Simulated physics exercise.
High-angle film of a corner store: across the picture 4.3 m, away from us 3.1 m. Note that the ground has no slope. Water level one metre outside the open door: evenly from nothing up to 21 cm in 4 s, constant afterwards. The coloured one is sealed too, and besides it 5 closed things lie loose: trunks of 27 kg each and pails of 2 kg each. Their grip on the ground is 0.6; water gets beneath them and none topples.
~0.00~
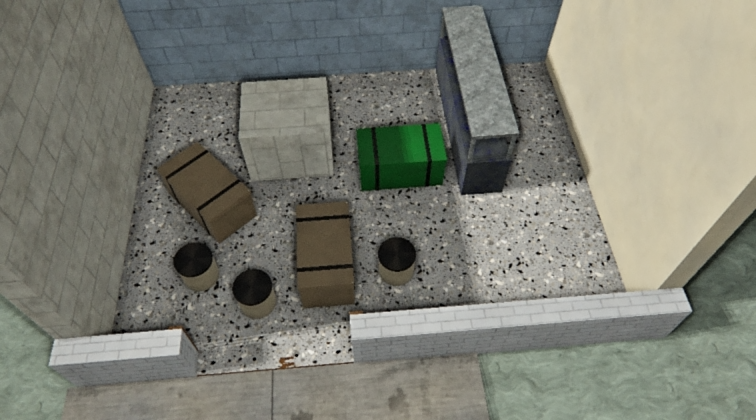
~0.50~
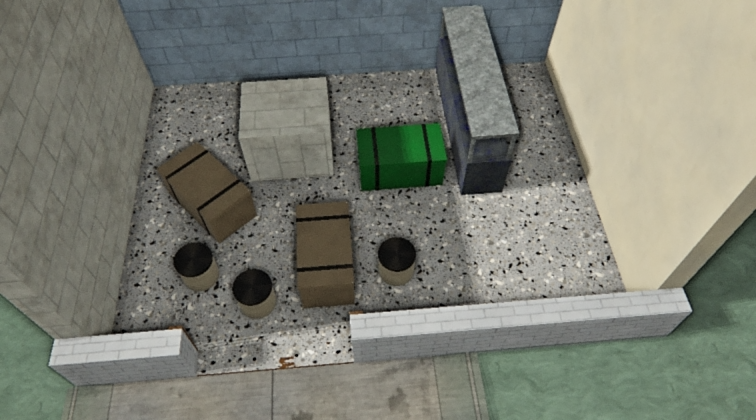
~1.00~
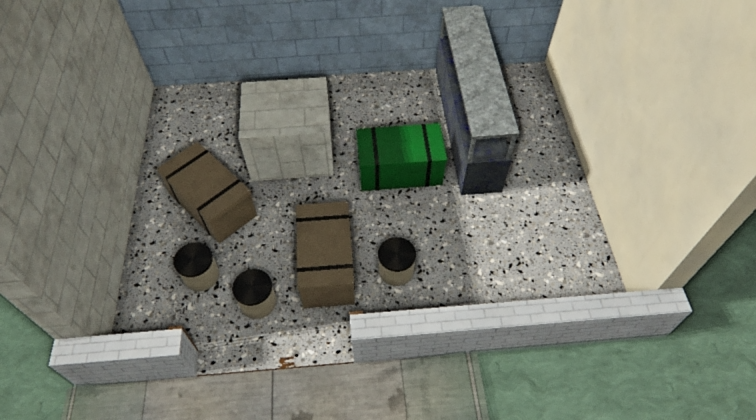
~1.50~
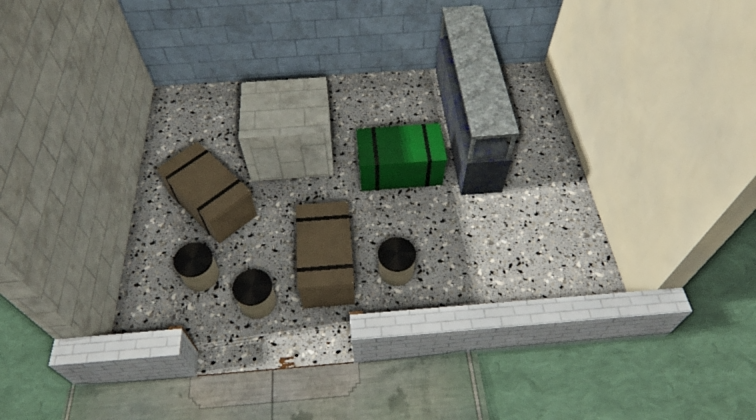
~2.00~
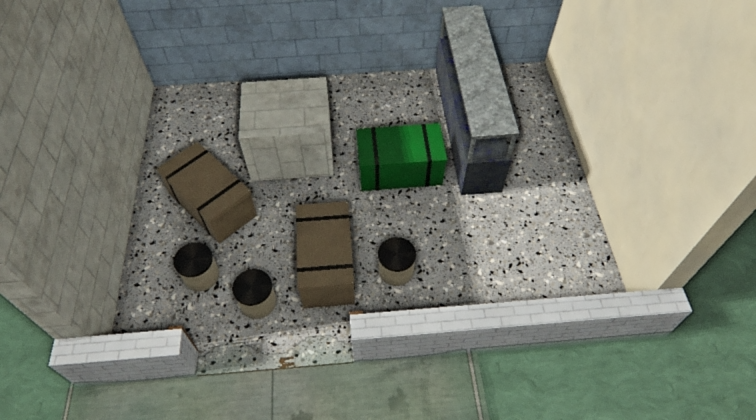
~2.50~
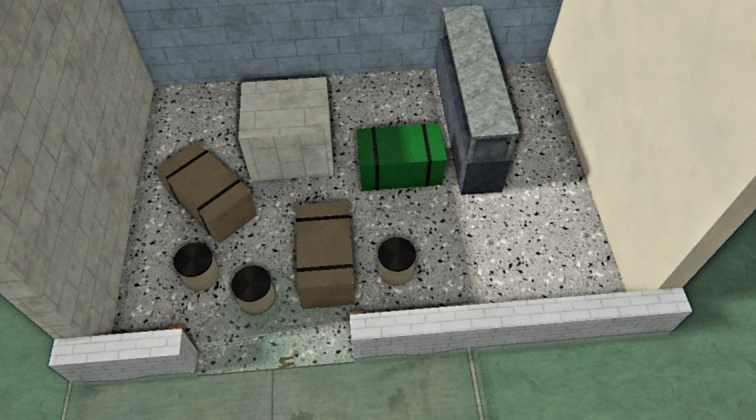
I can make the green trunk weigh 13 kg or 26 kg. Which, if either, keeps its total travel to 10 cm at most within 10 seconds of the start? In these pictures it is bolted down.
Answer: Neither suffices.
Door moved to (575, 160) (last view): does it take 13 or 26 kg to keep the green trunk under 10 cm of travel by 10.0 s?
With that change, you need the heavier one.
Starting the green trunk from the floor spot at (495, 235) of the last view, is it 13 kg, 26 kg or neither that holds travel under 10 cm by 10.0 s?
Outcome - failure with both.
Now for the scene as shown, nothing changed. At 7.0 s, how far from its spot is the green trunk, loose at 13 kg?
Around 20 centimetres out of place.
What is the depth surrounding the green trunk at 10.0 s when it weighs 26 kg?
16 cm, roughly.
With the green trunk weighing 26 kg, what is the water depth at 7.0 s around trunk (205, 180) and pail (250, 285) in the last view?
About 13 and 10 cm.
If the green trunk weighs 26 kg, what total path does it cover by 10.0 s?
Roughly 80 centimetres altogether.
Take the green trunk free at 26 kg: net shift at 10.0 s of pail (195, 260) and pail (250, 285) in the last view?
Shifts: 60 cm / 300 cm.
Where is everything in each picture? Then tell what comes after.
In the first picture, the green trunk at (401, 144), on the bottom; water covers 0.0 m2; 0 of 6 have shifted.
In the second picture, the green trunk at (401, 144) rests on the ground; 0.0 m2 under water; 0 of 6 have shifted.
In the third picture, the green trunk at (401, 144) rests on the ground; water covers 0.0 m2; 0 of 6 have shifted.
In the fourth picture, the green trunk at (401, 144), on the bottom; water covers 0.0 m2; 0 of 6 have shifted.
In the fifth picture, the green trunk at (401, 144) rests on the ground; 0.0 m2 under water; 0 of 6 have shifted.
In the sixth picture, the green trunk at (401, 144), on the bottom; water covers 0.4 m2; 0 of 6 have shifted.
After 3.5 s the green trunk would be 0 cm from its start with 13 kg and 0 cm from its start with 26 kg; 0 cm of water round it then.
After 4.5 s the green trunk would be 0 cm from its start with 13 kg and 0 cm from its start with 26 kg; 1 cm of water round it then.
After 7.0 s the green trunk would be 17 cm from its start with 13 kg and 1 cm from its start with 26 kg; 4 cm of water round it then.
After 10.0 s the green trunk would be 41 cm from its start with 13 kg and 70 cm from its start with 26 kg; 16 cm of water round it then.
